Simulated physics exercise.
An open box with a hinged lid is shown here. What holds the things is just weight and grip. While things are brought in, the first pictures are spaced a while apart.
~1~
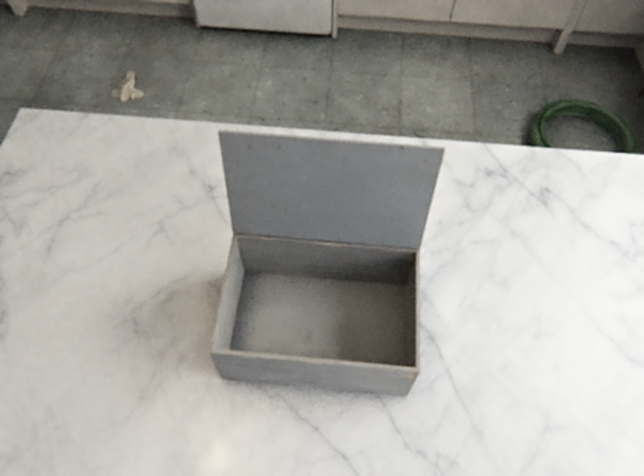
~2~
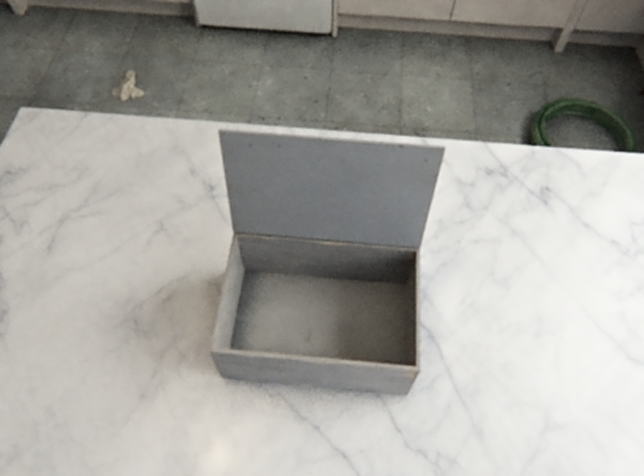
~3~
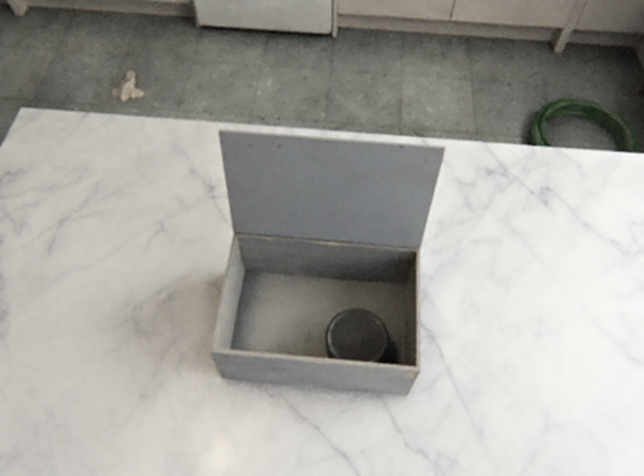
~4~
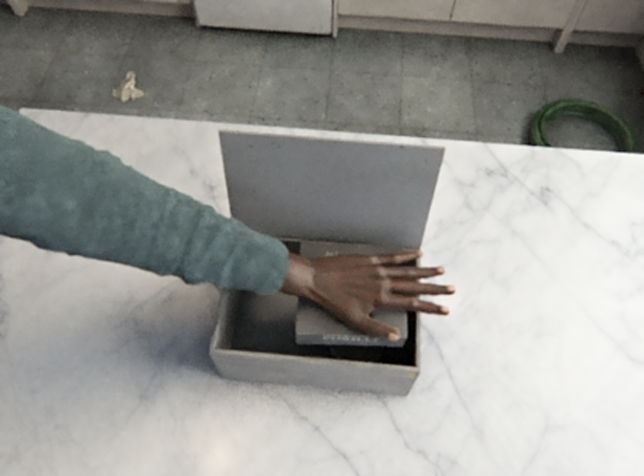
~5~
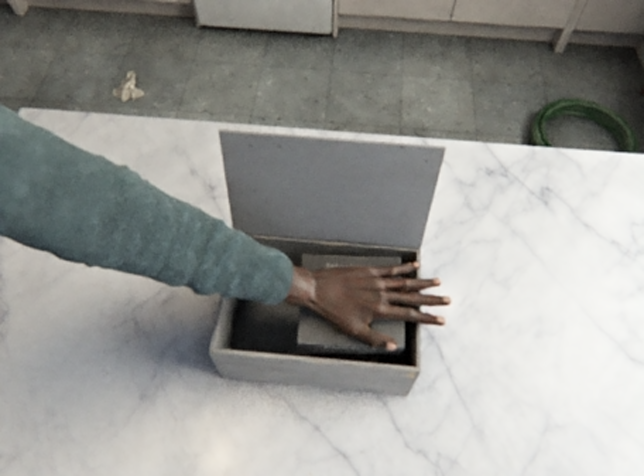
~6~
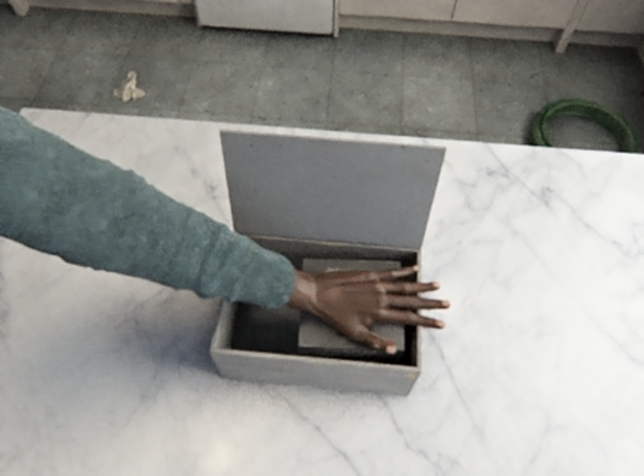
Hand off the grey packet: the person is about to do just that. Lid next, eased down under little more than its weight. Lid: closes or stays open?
Closes.
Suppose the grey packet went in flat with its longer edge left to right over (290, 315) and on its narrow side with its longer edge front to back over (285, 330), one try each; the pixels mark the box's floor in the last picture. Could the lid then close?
First try: It sits on the rim; second try: It stays ajar.
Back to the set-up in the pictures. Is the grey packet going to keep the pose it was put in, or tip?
As it turns out, the grey packet keeps its original angle.
Then, 1.10 s on from there, lid starting down.
Then, 1.60 s on from there, lid 56° above the rim.
Then, 1.90 s on from there, lid 31° above the rim.
Then, 2.10 s on from there, lid 12° above the rim.
In the end, lid shut; both unmoved. At the end, from the last picture's camera, grey packet near (351, 308).
